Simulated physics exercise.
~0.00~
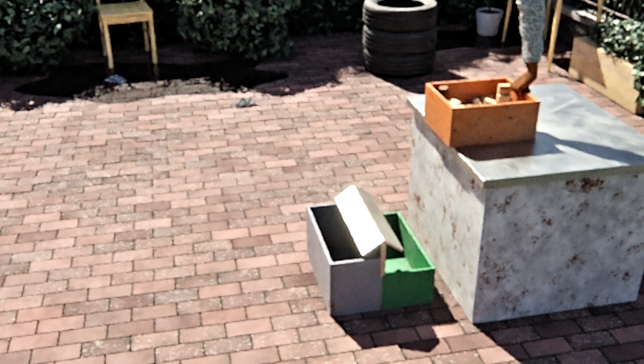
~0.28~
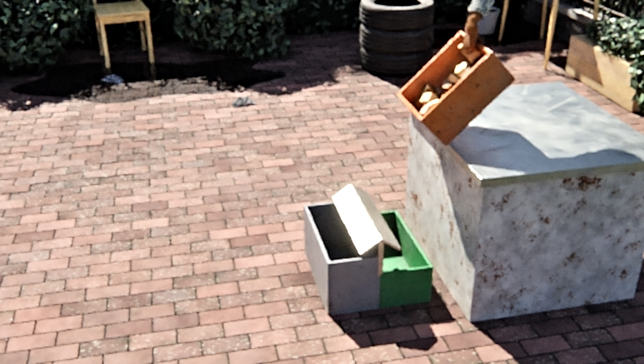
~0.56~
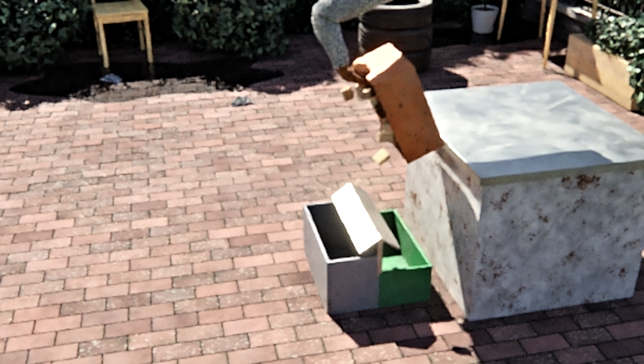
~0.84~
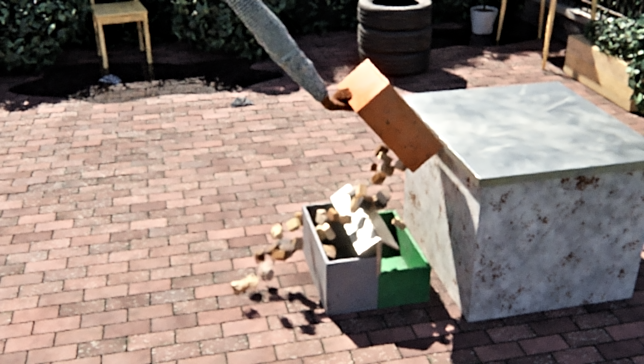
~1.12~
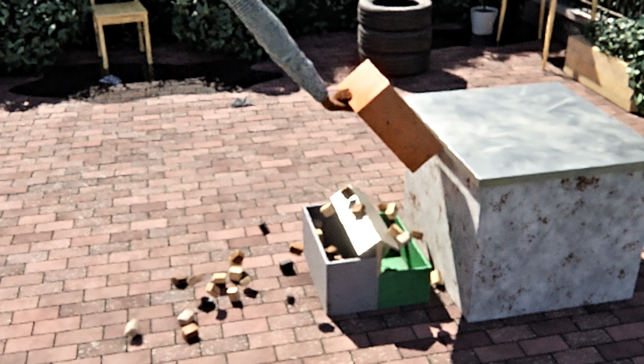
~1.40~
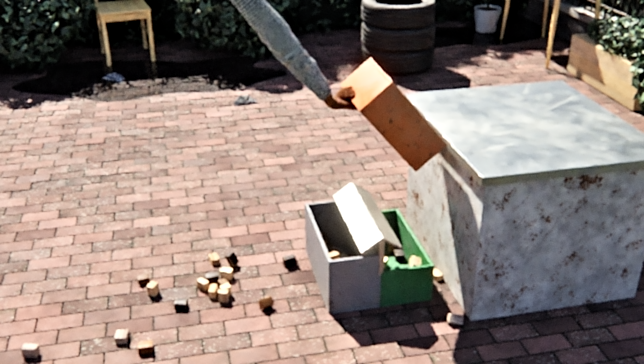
An orange tote is tipped by hand, spilling wooden blocks into two boxes and across bricks.
